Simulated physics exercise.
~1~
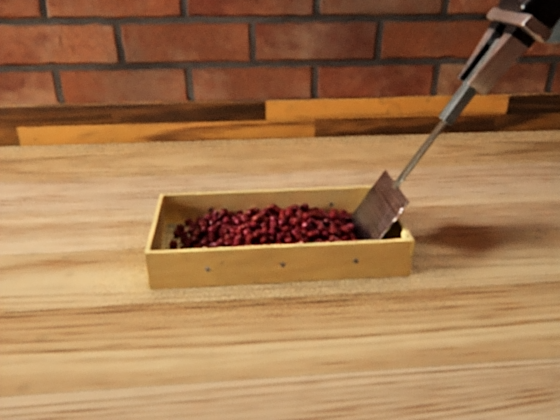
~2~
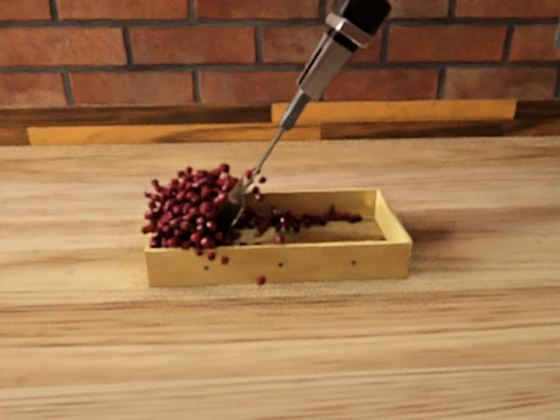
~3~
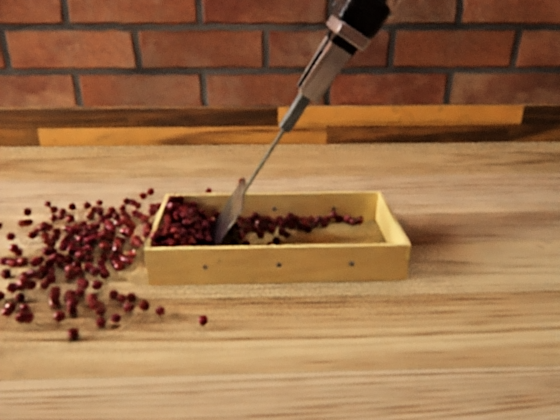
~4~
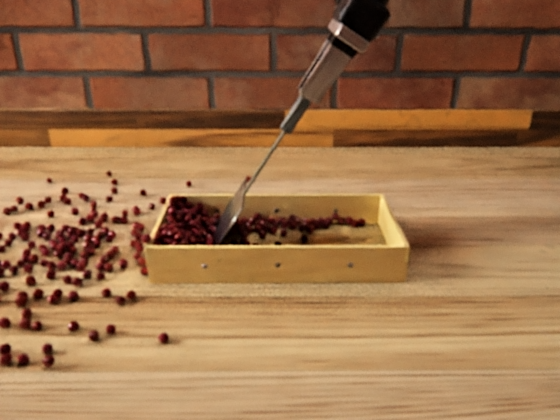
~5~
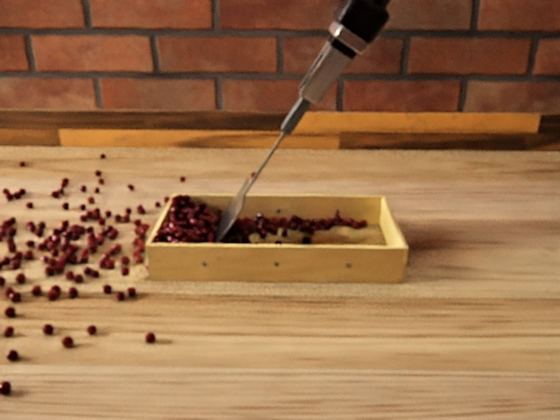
On a wooden tabletop before a brick wall, a machine-held turner sweeps dark red beads left, spilling many over the tray's end.
